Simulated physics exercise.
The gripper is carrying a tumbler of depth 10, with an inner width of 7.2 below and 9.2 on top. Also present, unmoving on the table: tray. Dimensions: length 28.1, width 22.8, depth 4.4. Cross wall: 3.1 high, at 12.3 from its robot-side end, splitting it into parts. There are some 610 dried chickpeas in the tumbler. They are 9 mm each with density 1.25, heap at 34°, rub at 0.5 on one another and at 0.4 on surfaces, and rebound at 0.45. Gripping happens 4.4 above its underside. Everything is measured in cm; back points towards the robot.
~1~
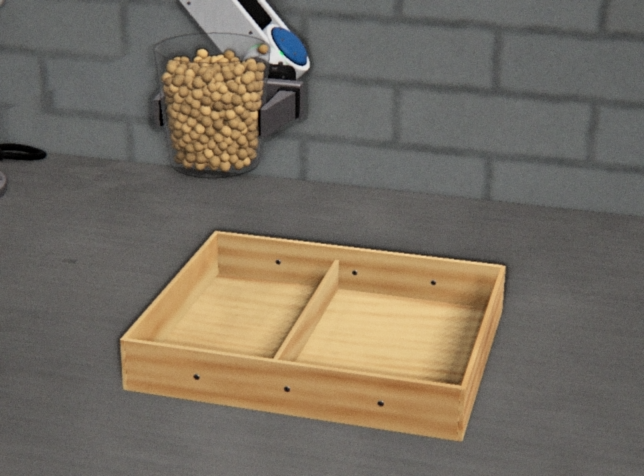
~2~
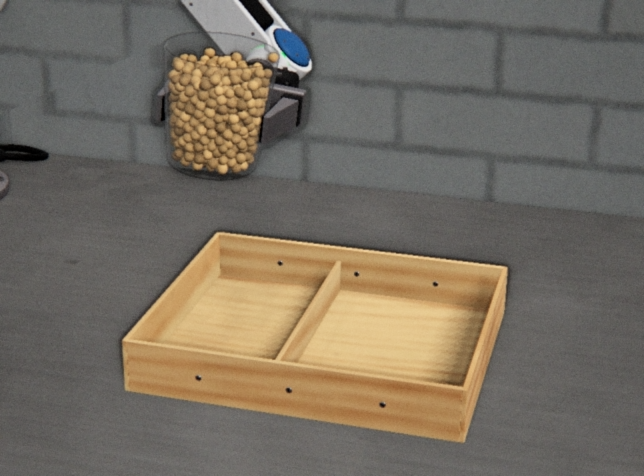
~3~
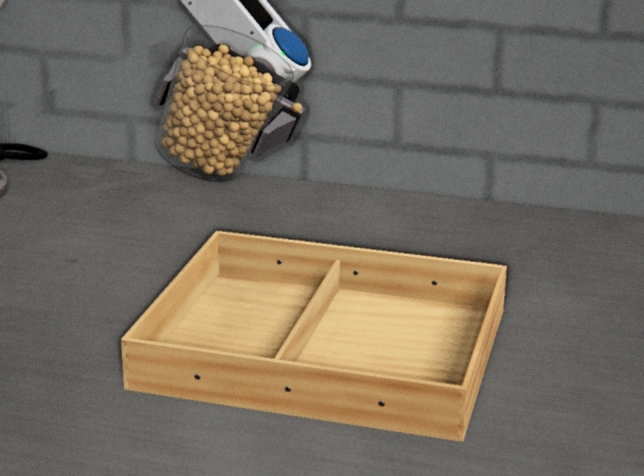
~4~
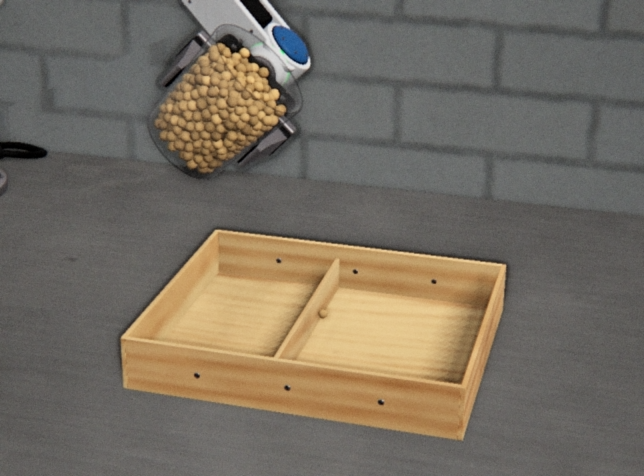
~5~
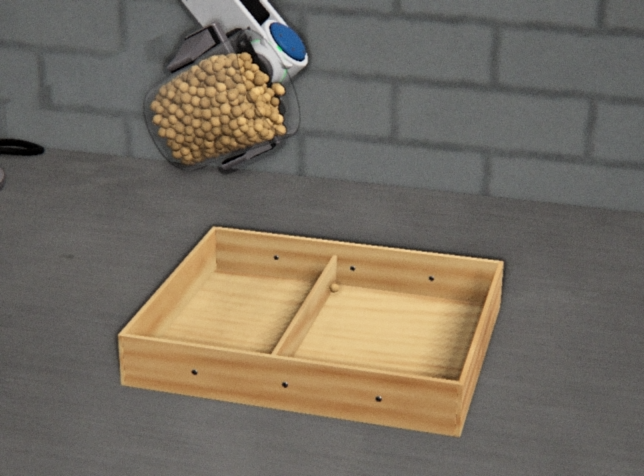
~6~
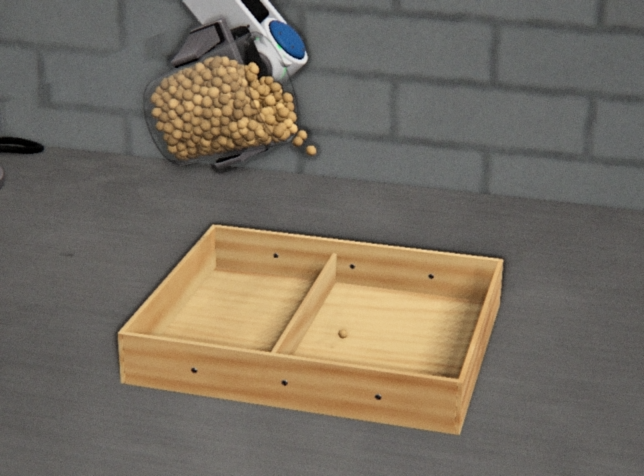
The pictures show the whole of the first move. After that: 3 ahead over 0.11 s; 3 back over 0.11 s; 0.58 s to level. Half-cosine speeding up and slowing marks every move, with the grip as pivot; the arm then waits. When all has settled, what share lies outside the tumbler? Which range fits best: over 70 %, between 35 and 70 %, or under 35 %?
The range that fits is under 35 %.
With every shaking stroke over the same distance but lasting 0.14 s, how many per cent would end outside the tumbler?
In that case about 15 in a hundred.
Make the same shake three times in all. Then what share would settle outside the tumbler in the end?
Expected share: About 45 %.
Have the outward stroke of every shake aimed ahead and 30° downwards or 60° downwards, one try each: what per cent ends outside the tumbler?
Near 15 and 5 percent respectively.
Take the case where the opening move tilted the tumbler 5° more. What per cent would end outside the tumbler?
Then something close to 30 in a hundred.
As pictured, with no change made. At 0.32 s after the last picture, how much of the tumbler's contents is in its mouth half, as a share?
50 per cent.
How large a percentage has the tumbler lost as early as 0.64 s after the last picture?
Close to 25 per cent of the load is out.
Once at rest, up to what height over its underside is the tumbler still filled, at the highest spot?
Roughly 9.5 cm.
Then, 0.32 s on, tilted 62° forward, highest piece 23 above the table; 481 in the tumbler, 82 in the far-side part, 4 in the robot-side part, 42 in flight or on a rim.
Then, 0.64 s on, tilted 12° forward, highest piece 26 above the table; 469 in the tumbler, 135 in the far-side part, 4 in the robot-side part, 1 in flight or on a rim.
Then, 1.00 s on, level, highest piece 26 above the table; 469 in the tumbler, 136 in the far-side part, 4 in the robot-side part.
Then, 2.05 s on, level, highest piece 26 above the table; 469 in the tumbler, 136 in the far-side part, 4 in the robot-side part.
In the end, 469 in the tumbler, 136 in the far-side part, 4 in the robot-side part. That is 23 % outside the tumbler.
